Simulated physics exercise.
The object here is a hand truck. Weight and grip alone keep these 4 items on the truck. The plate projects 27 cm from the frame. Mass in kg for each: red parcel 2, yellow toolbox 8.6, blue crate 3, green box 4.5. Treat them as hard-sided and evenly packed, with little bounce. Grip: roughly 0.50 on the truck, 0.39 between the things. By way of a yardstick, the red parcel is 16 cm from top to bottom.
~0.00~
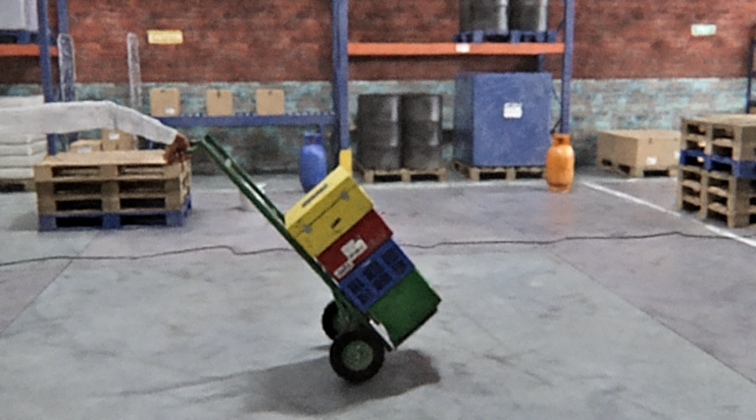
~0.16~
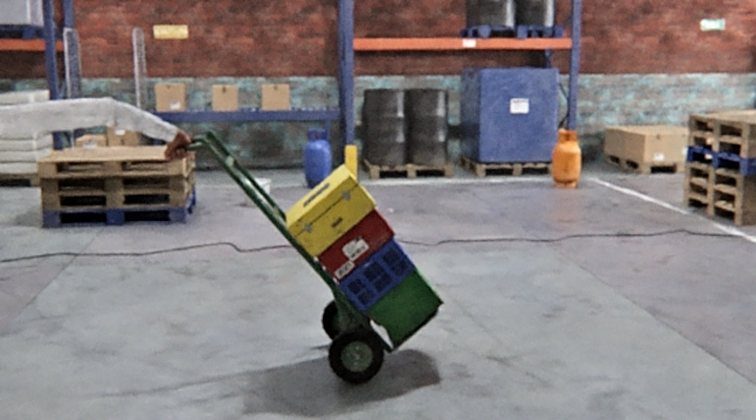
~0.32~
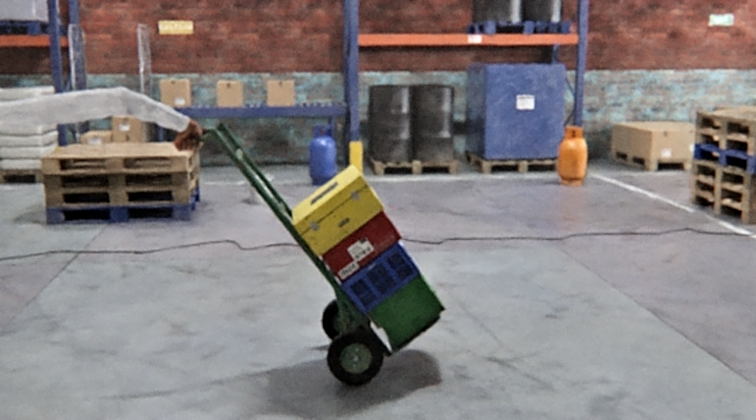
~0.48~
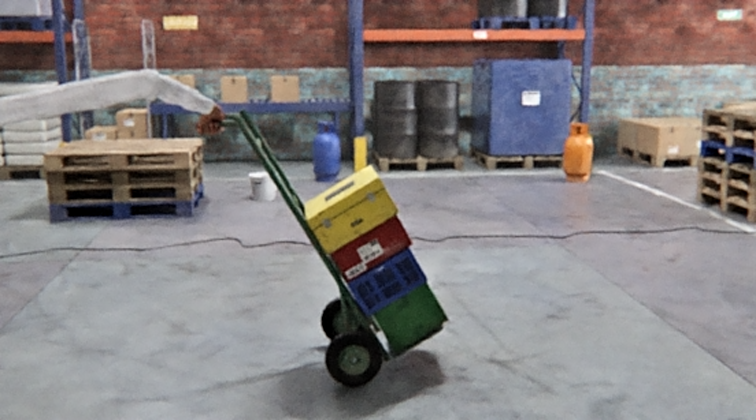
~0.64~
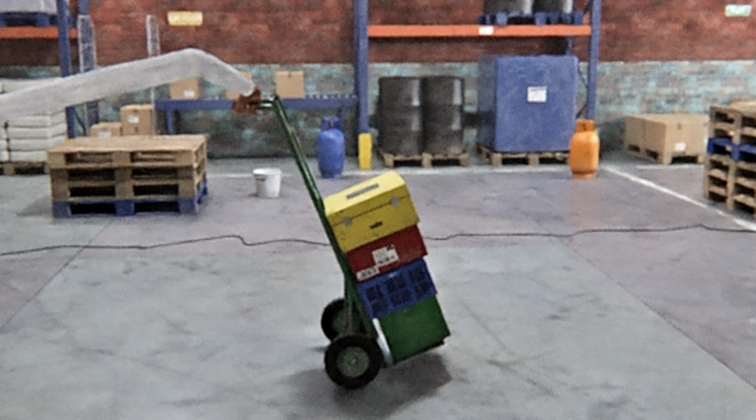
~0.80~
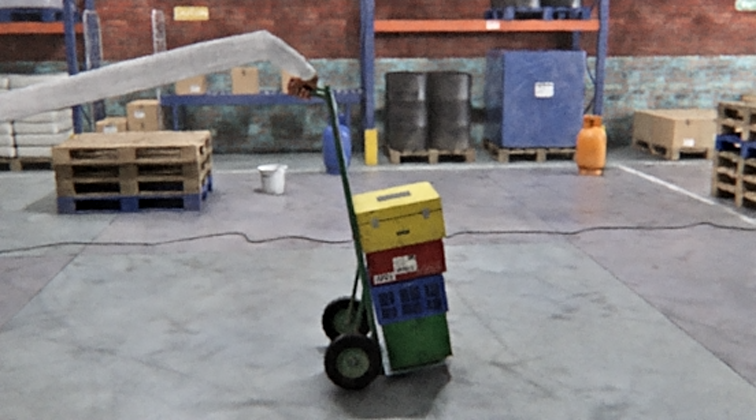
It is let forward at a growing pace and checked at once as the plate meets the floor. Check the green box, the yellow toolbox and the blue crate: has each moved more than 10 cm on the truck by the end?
Green box - yes; yellow toolbox - yes; blue crate - yes.
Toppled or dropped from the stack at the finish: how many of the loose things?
In total, 4.
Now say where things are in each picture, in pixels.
The first picture shows leaning back 40°; green box (399, 295); yellow toolbox (328, 210); blue crate (372, 266).
The second picture shows leaning back 39°; red parcel (353, 238).
The third picture shows leaning back 36°; red parcel (358, 238).
The fourth picture shows leaning back 30°; red parcel (368, 240).
The fifth picture shows leaning back 21°; red parcel (383, 244).
The sixth picture shows leaning back 10°; green box (414, 327); yellow toolbox (397, 216); blue crate (406, 287).
Around 1.50 s, truck upright; yellow toolbox tipped 22° against what carries it near (472, 226); blue crate tipped 22° against what carries it near (441, 292); green box tipped 22° against what carries it near (426, 331).
Around 1.90 s, truck upright; red parcel and yellow toolbox now dropped from the stack; blue crate tipped 52° against what carries it near (478, 298); green box tipped 52° against what carries it near (445, 325).
Around 2.20 s, truck upright; blue crate now dropped from the stack; green box on its side near (472, 330).
Finally (3.4 s), dropped from the stack, red parcel, yellow toolbox and blue crate; on their side or leaning hard on the truck, green box. In the last view, green box near (469, 332), yellow toolbox near (663, 335).
